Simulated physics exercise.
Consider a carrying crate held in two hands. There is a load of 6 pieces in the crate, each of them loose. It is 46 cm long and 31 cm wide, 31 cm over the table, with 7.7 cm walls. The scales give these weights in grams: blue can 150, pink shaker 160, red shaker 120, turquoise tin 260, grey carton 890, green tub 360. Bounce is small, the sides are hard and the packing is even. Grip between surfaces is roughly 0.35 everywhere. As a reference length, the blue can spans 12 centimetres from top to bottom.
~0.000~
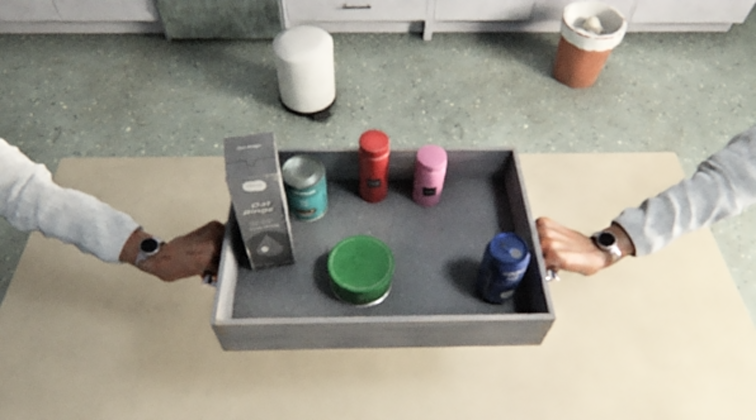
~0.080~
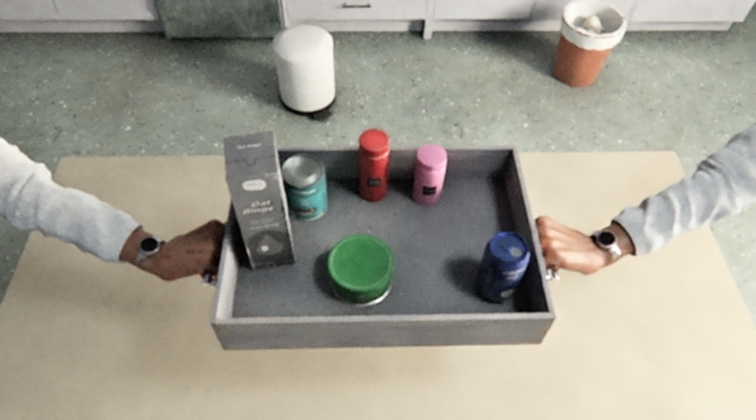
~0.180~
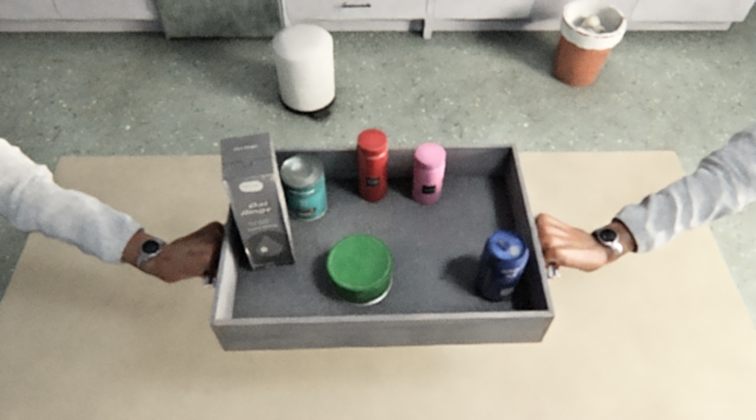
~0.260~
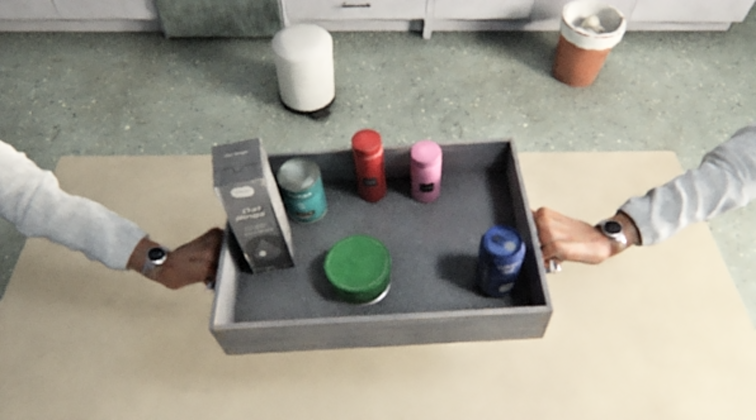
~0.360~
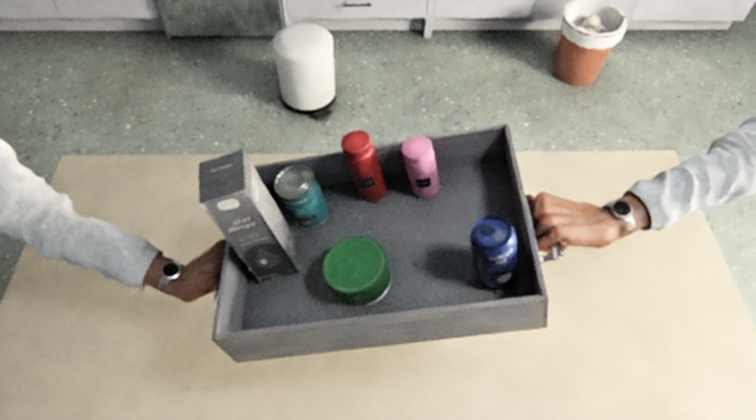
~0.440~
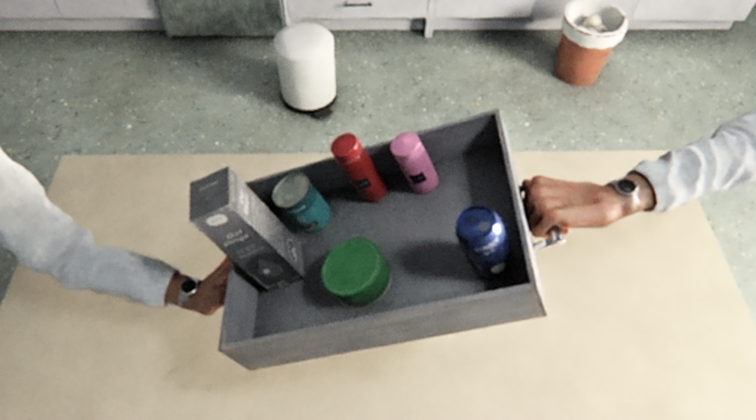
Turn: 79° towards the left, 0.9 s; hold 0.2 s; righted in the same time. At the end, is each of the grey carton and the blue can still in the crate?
Result - grey carton: No longer in the crate; blue can: No longer in the crate.
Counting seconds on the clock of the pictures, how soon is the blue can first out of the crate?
Near 1.0 s on the clock.
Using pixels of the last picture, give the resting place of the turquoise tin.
Roughly at (262, 200) in the last picture.
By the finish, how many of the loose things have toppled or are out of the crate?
The number here is 2.
Around 0.74 s, tip 66°, left side down; blue can shifted 10 cm near (366, 256); grey carton tipped 12° against what carries it near (275, 289); red shaker shifted 14 cm.
Around 1.24 s, tip 79°, left side down; blue can and grey carton now out of the crate; pink shaker tipped 14° against what carries it; red shaker shifted 17 cm.
Around 1.74 s, tip 25°, left side down; pink shaker shifted 31 cm; red shaker shifted 20 cm; green tub shifted 16 cm.
Finally (2.6 s), out of the crate, blue can and grey carton; not toppled but over 5 cm from the start, pink shaker, red shaker, turquoise tin and green tub. In the last view, grey carton near (167, 317), blue can near (162, 387).
